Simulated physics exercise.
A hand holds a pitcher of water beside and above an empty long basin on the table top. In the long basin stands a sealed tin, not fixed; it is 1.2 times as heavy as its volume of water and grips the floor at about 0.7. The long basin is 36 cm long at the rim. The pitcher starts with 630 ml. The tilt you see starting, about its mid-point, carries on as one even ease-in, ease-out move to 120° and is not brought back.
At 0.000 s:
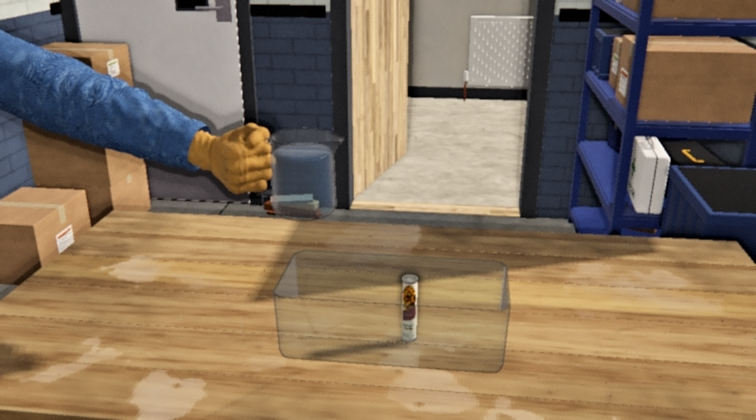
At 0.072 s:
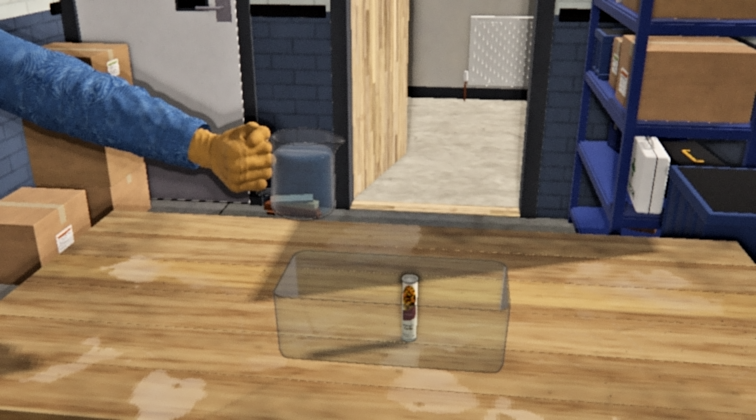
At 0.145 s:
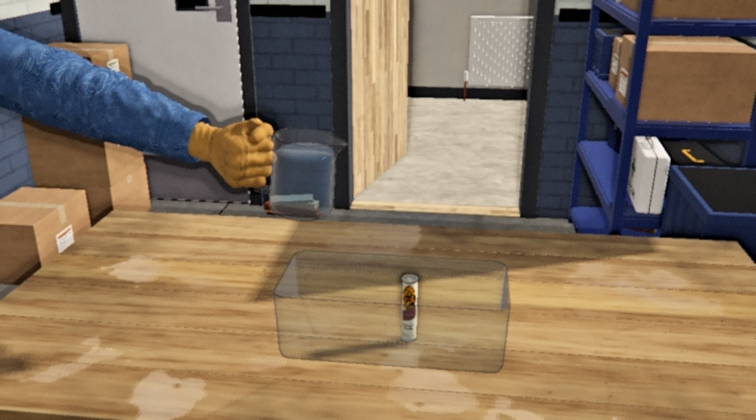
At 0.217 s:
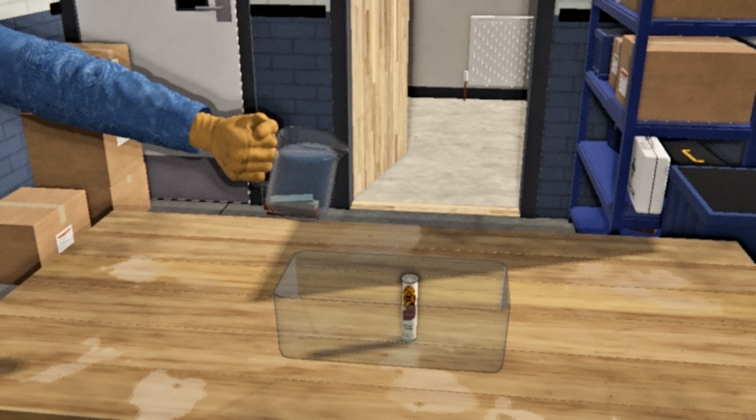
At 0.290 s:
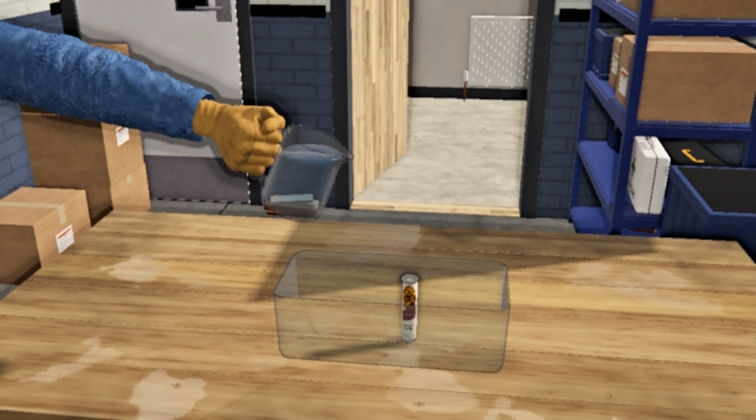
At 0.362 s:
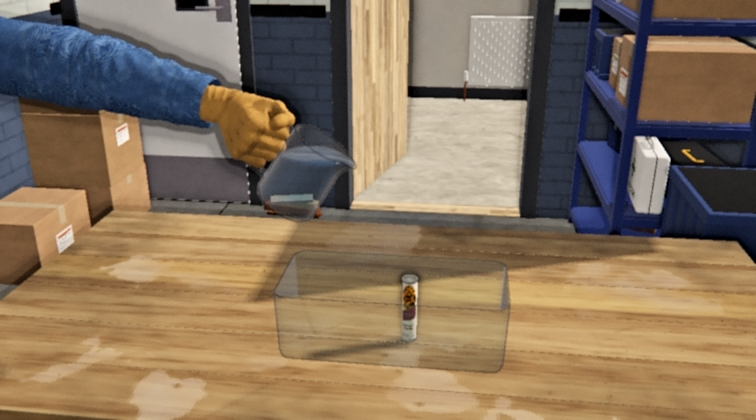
An arm in a fuzzy blue sleeve and tan glove holds a clear pitcher of water at the upper left, seen from slightly above a wooden table in a storeroom. A clear, long basin with a small patterned tin stands on the table, with brown boxes left, an open doorway behind and blue shelves right. The glove slowly tilts the pitcher rightward, while the view stays still.
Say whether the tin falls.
It falls.
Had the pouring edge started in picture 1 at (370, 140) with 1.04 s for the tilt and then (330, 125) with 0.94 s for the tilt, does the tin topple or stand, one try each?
First it topples; then it keeps standing.
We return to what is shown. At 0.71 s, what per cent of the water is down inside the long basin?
About 14 per cent.
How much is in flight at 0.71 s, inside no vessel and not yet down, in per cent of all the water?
Near 26 in a hundred.
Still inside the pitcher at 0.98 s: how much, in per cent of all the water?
About 10 per cent.
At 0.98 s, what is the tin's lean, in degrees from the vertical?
About 30°.
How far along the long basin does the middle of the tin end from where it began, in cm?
Some 9.5 cm.
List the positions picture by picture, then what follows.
Tilt 0°; pouring edge (344, 139); surface from (275, 149) to (332, 151); the long basin's rim runs from (284, 273) to (508, 286); the tin's top is at (410, 281), in the first frame.
Tilt 1°; pouring edge (345, 140); surface from (275, 149) to (333, 151), in the second frame.
Tilt 6°; pouring edge (347, 144); surface from (277, 149) to (335, 152), in the third frame.
Tilt 12°; pouring edge (351, 149); surface from (279, 150) to (339, 153), in the fourth frame.
Tilt 22°; pouring edge (355, 157); surface from (276, 161) to (345, 155), in the fifth frame.
Tilt 32°; pouring edge (357, 167); surface from (271, 165) to (355, 160), in the sixth frame.
By 0.71 s the tilt is 93° and 61 per cent is still to pour; the tin stands where it began.
By 0.98 s the tilt is 119° and 10 per cent is still to pour; the tin leans 31°.
By 1.25 s the tilt is 120° and 0 per cent is still to pour; the tin lies on its side.
By 1.54 s the tilt is 120° and 0 per cent is still to pour; the tin lies on its side.
At rest the tin lies on its side.
